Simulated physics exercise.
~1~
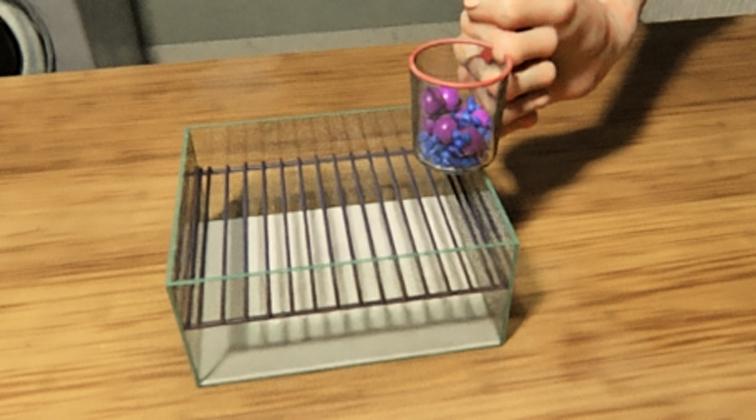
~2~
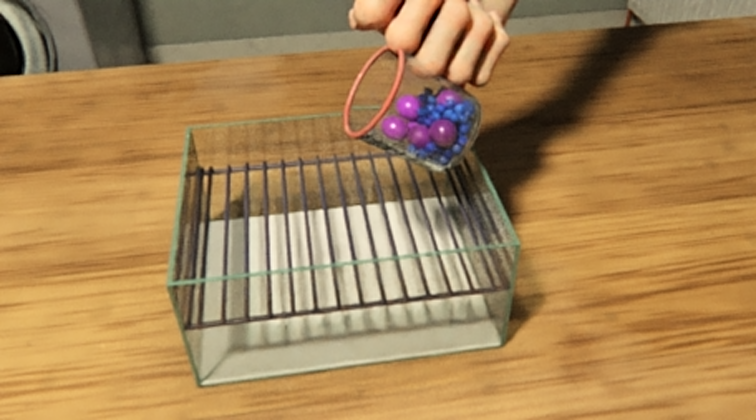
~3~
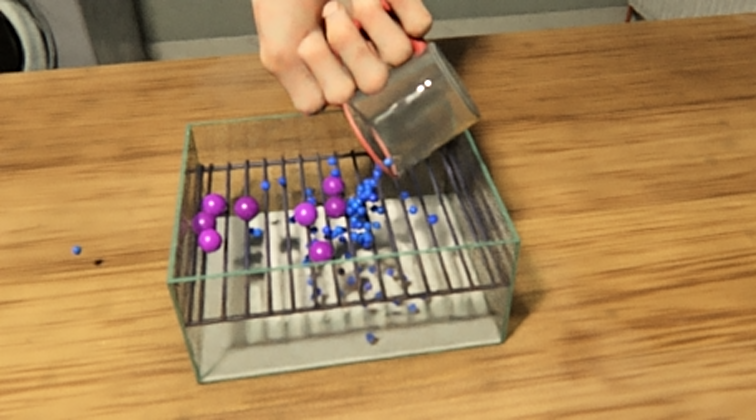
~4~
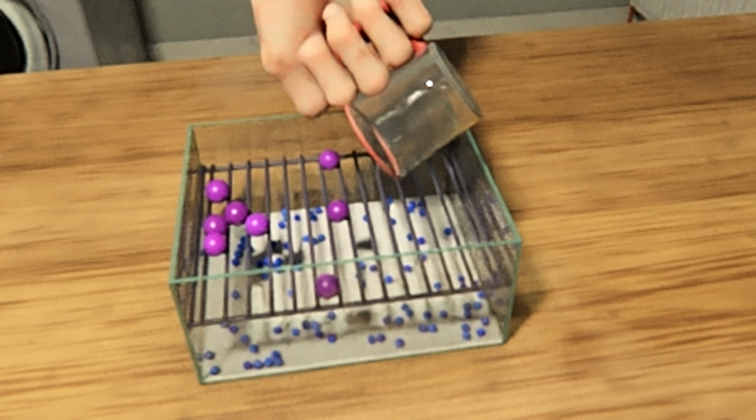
On a wooden table, a hand tips beads over wires, catching purple while blue falls through.
